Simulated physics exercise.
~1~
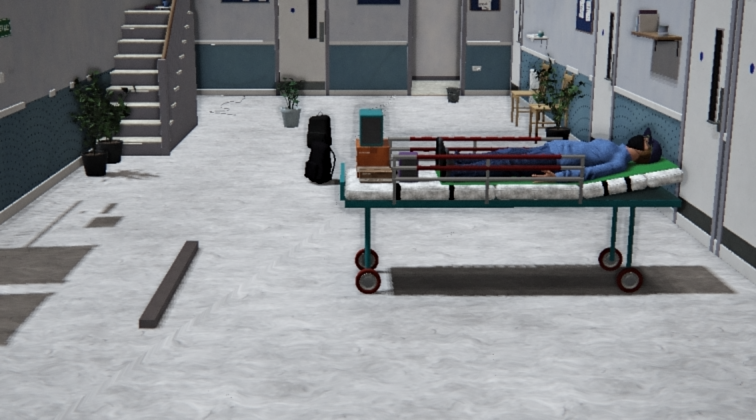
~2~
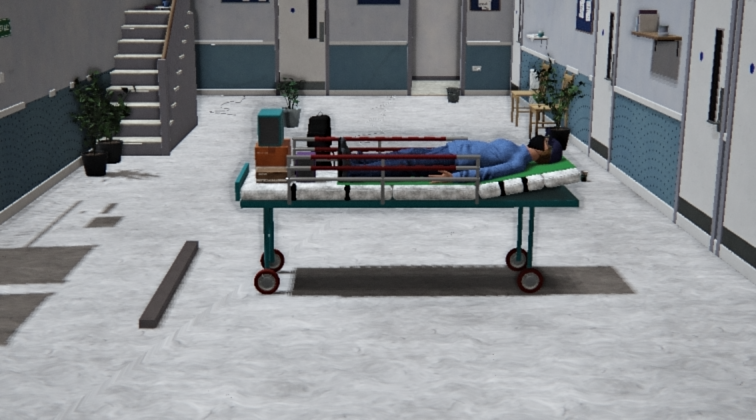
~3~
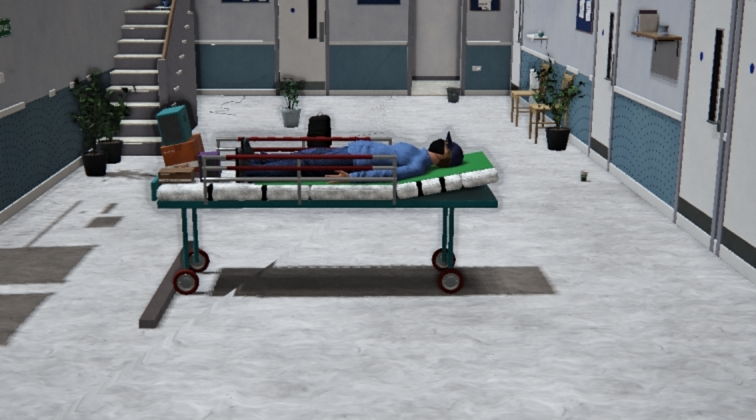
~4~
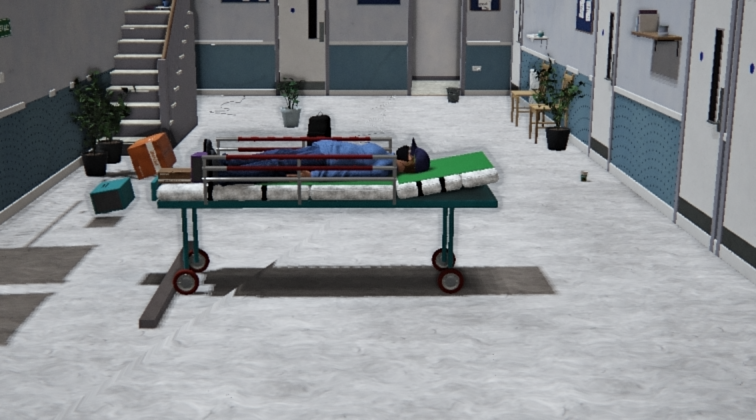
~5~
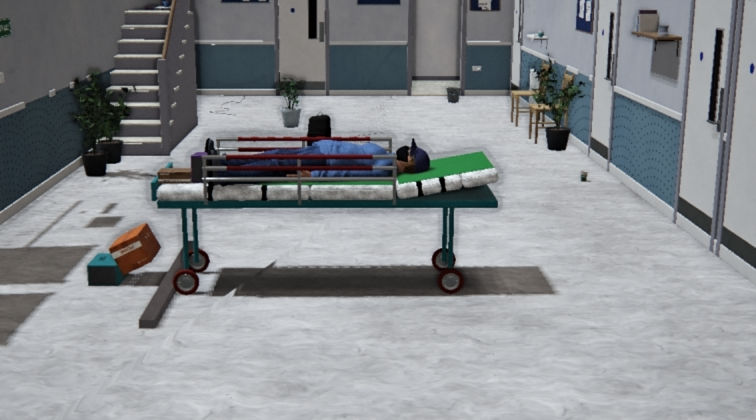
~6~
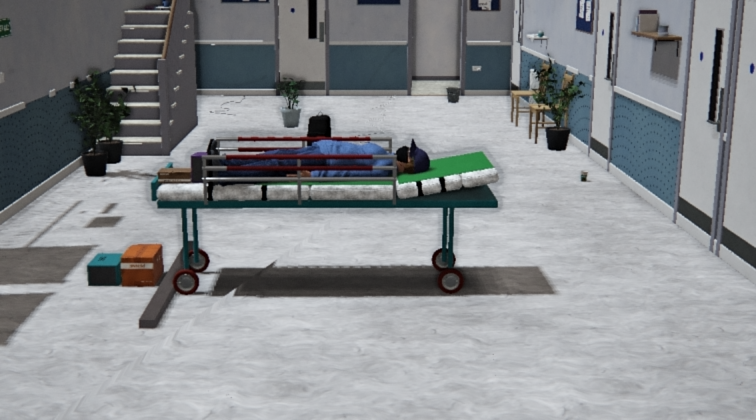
To begin with, a ward trolley rolls left along a pale corridor, carrying a person in blue lying with their head to the right, and a teal box-shaped monitor on an orange holdall at the foot end. The trolley reaches a dark sill on the floor and stops there, staying level. The monitor and holdall tip leftward, and the person slides a little toward the foot end. The monitor tumbles off, and the holdall follows, turning over as it falls. Both come to rest on the floor left of the sill, while the person and a small brown box remain aboard.
